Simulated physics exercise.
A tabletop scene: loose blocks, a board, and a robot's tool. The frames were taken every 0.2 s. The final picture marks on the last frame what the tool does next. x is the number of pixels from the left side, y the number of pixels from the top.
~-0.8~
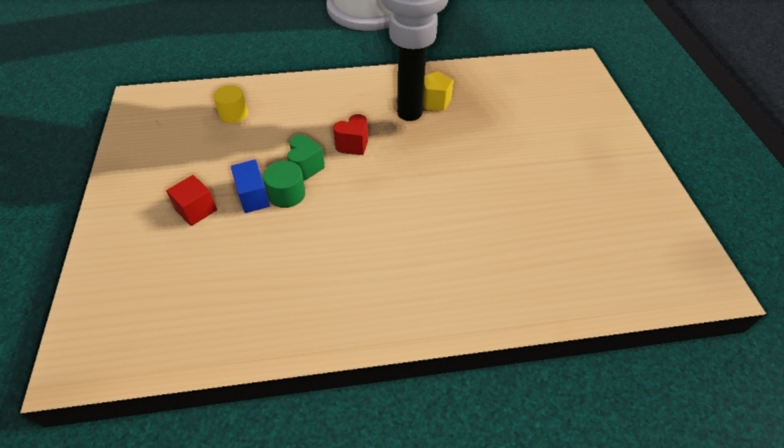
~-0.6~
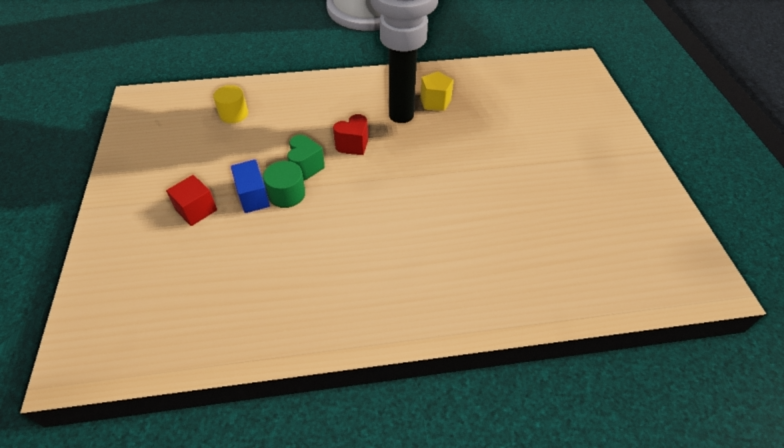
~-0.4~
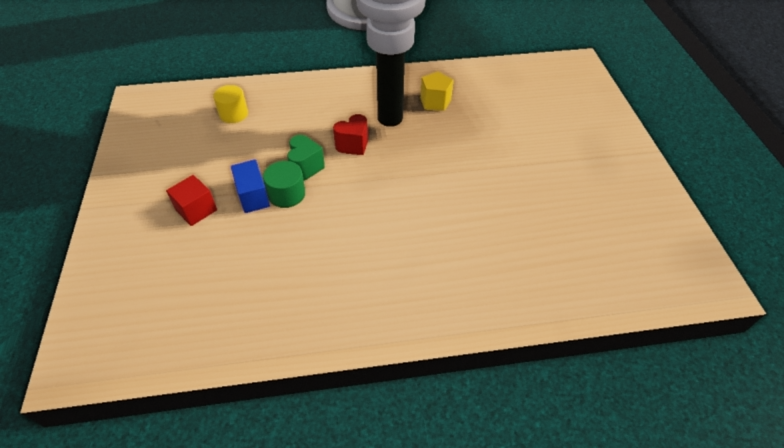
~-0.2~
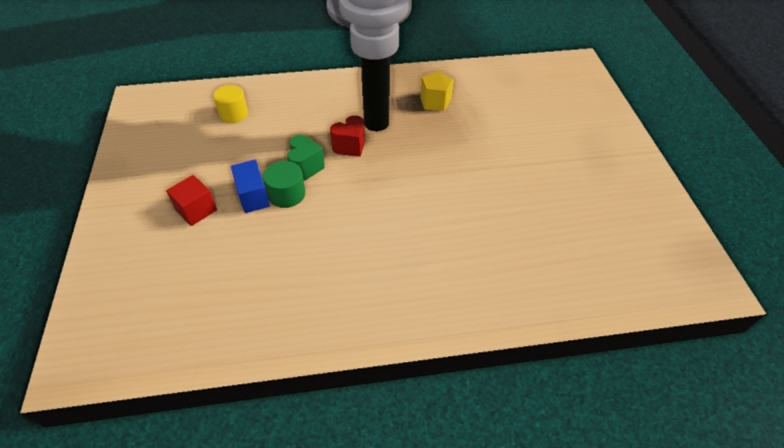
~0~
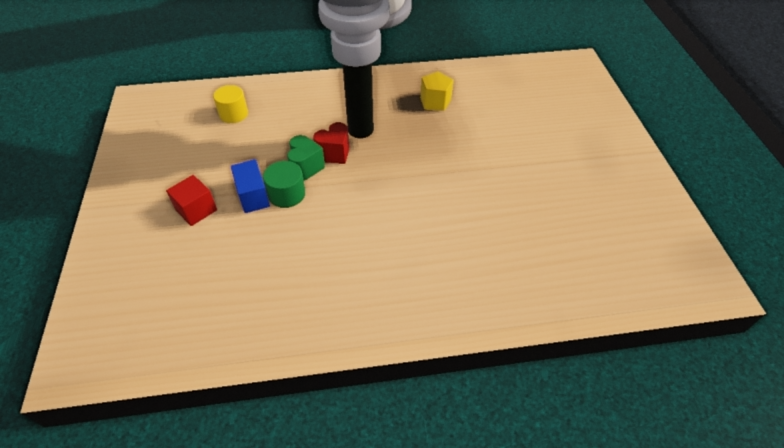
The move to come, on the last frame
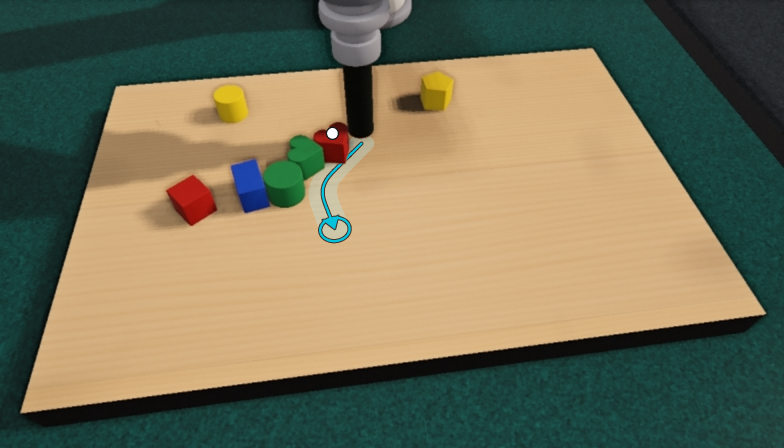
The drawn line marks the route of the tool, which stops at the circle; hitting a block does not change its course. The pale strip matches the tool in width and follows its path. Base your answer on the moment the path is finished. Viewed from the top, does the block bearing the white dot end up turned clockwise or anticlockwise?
It rotates clockwise.
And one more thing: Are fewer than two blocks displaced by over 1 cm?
No
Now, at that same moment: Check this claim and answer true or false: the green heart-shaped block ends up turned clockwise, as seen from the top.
That is false.
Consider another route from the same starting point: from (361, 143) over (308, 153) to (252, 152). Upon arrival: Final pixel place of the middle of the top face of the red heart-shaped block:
The point I'd pick in the picture is (226, 122).
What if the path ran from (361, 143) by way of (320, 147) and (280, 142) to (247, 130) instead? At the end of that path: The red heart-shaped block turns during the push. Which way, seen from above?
Seen from overhead, it turns anticlockwise.
Drawn move, from (361, 143) over (337, 167) and (323, 197) to (335, 229); the dot is on the red heart-shaped block.
On the path given first. One third of the way, tool (335, 155); green circular block (279, 178); green heart-shaped block (274, 150), turned 50° anticlockwise; red heart-shaped block (303, 140), turned 80° clockwise.
Two thirds of the way, tool (321, 185); green circular block (279, 178); green heart-shaped block (269, 149), turned 50° anticlockwise; red heart-shaped block (301, 141), turned 95° clockwise.
At the end, tool (333, 217); blue oblong block still; green circular block (279, 178); green heart-shaped block (269, 149), turned 50° anticlockwise; red heart-shaped block (301, 141), turned 95° clockwise.
